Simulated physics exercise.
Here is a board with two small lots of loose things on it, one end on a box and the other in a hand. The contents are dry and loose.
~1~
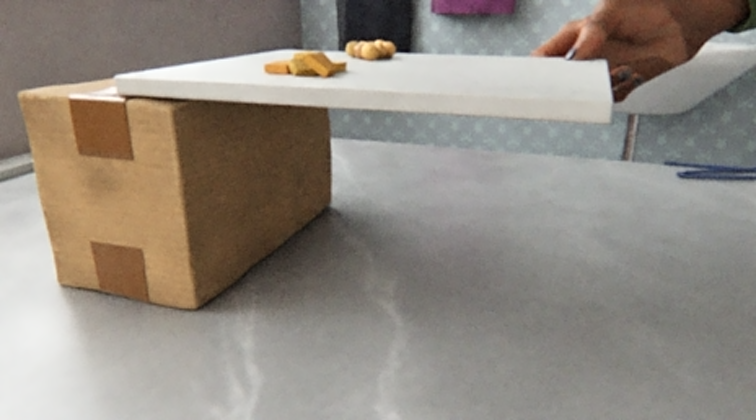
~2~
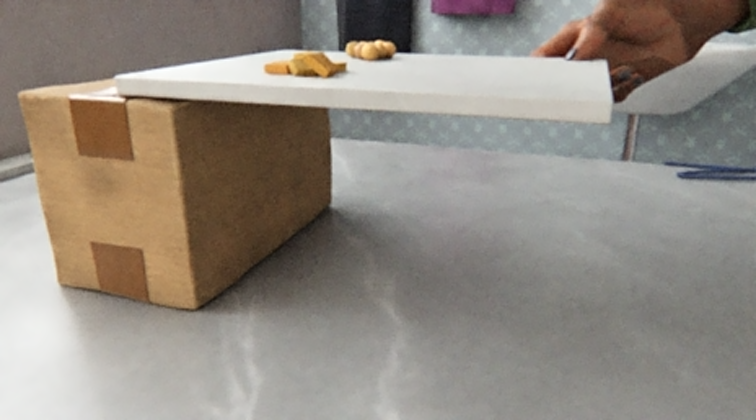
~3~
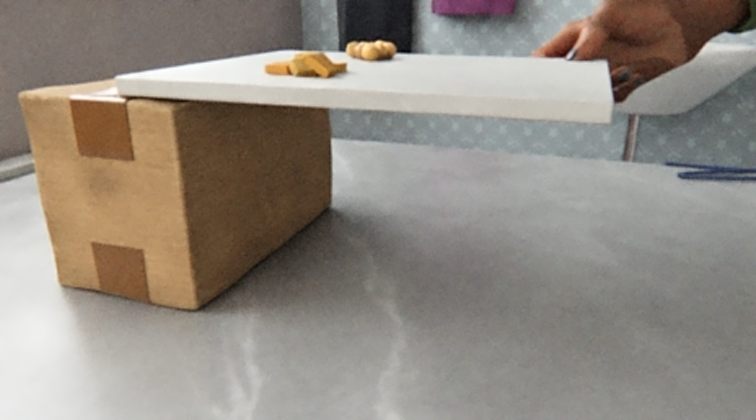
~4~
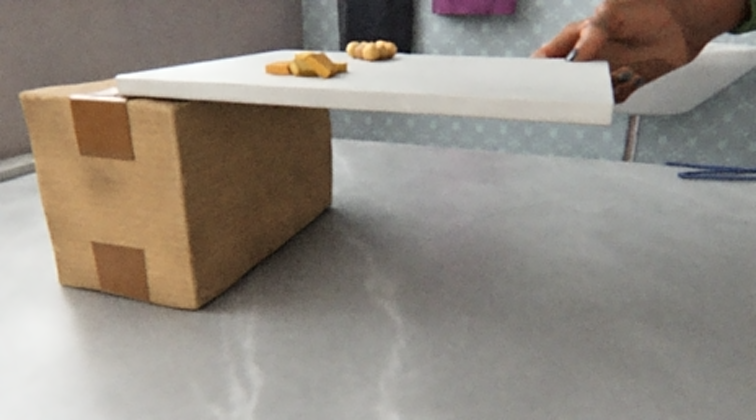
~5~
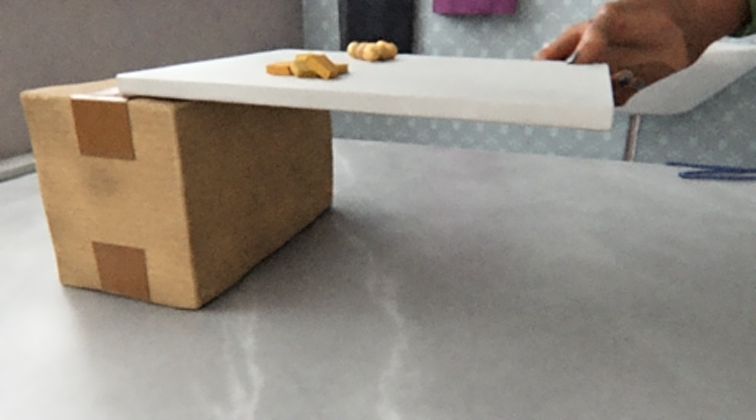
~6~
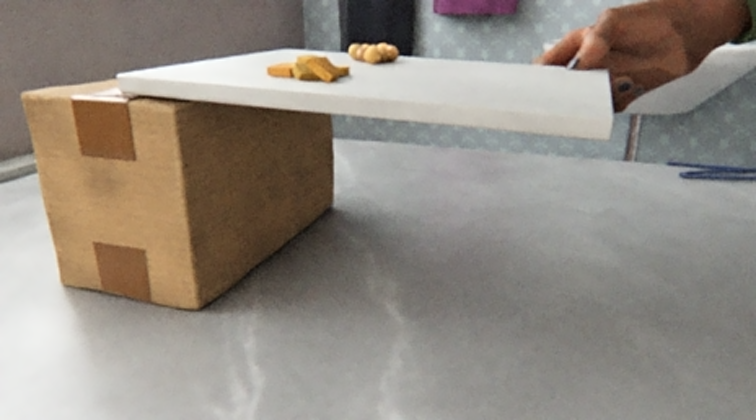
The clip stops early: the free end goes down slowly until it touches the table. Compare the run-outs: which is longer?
The back lot goes farther.
Then, 0.57 s after the last picture, board sloping at 15°; front lot all still on the board; back lot all still on the board.
Then, 1.17 s after the last picture, board sloping at 30°; front lot all still on the board; back lot mostly up to a board's length out.
Then, 1.89 s after the last picture, board resting at 36°; front lot mostly at the foot of the board; back lot mostly one to two board lengths out.
At rest, board resting at 36°; front lot mostly at the foot of the board; back lot mostly more than two board lengths out, about half gone off the table; the back lot has gone farther.
